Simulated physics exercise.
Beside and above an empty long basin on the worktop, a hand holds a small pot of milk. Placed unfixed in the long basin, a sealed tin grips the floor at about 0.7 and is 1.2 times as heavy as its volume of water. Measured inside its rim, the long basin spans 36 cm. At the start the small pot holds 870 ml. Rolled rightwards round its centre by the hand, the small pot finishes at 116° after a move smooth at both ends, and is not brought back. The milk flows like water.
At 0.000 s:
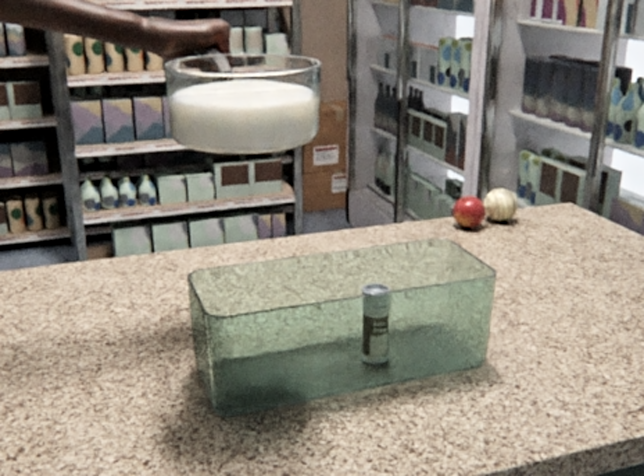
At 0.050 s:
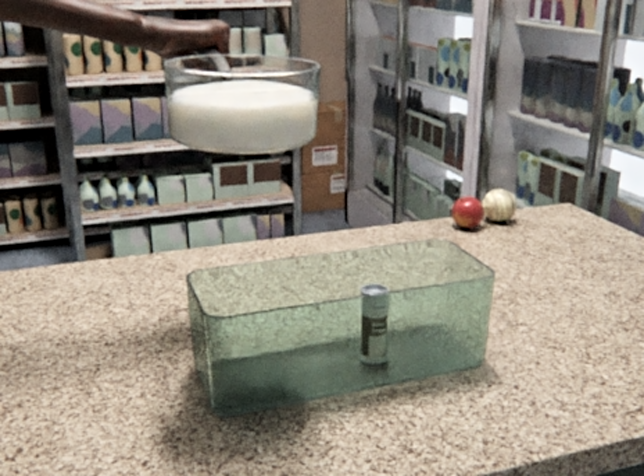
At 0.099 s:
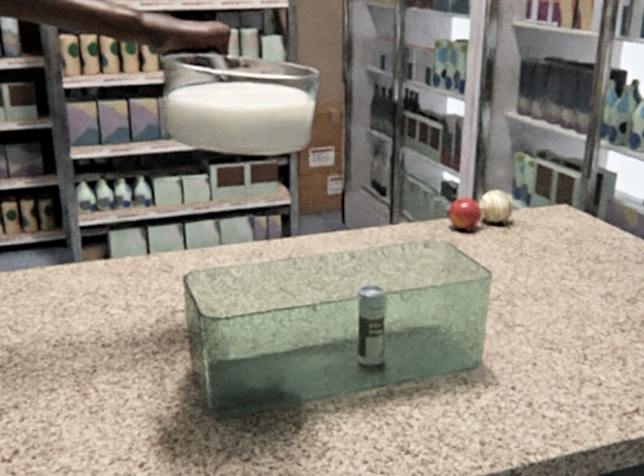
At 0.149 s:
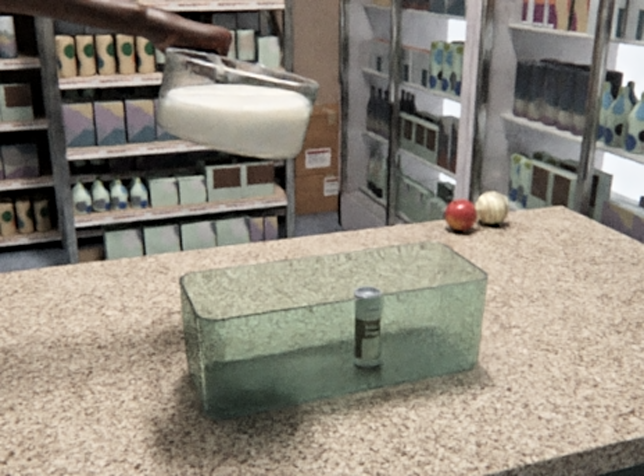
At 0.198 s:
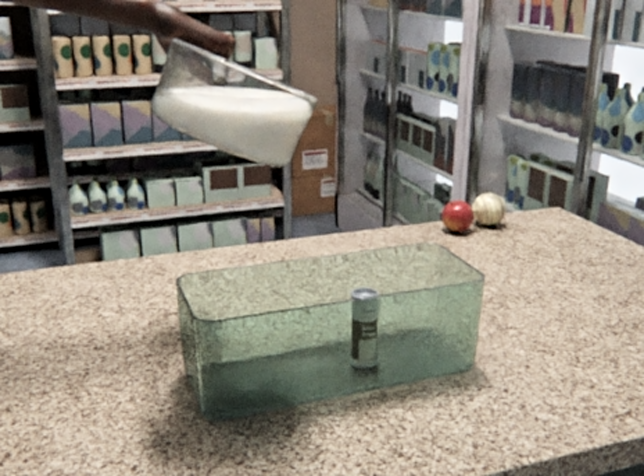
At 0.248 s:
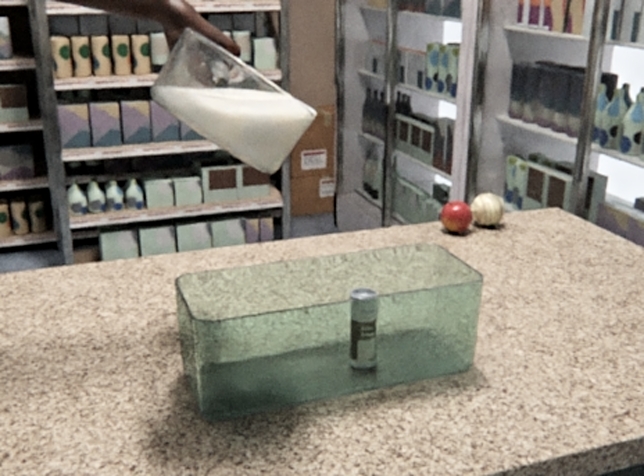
A hand at the upper left holds a clear glass pot of white milk above a long, empty, green-tinted glass basin on a speckled worktop. A small pale tin shows through the basin, with a red and a cream ball-shaped item behind, before stocked shop shelves, seen from slightly above. The hand rolls the pot steadily rightwards, the milk shifting toward its lower right rim, while the view drifts very slightly.
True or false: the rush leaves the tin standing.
False.
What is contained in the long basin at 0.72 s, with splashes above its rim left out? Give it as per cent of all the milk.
Roughly 88 per cent.
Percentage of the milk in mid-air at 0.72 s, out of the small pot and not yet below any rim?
Estimated airborne part: Roughly 8 per cent.
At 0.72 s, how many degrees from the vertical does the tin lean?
I'd put it at close to 10 degrees off upright.
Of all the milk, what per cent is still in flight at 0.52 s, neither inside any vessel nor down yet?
Near 62 per cent at that time.
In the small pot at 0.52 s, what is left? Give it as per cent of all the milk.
Fraction remaining: Approx. 20 per cent.
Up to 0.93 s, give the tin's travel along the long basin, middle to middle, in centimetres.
Its middle sits about 6 cm from the start.
By 0.52 s the tilt is 104° and 20 per cent is still to pour; the tin stands where it began.
By 0.72 s the tilt is 116° and 3 per cent is still to pour; the tin leans 9°.
By 0.93 s the tilt is 116° and 0 per cent is still to pour; the tin leans 55°.
By 1.16 s the tilt is 116° and 0 per cent is still to pour; the tin lies on its side.
At rest the tin lies on its side.
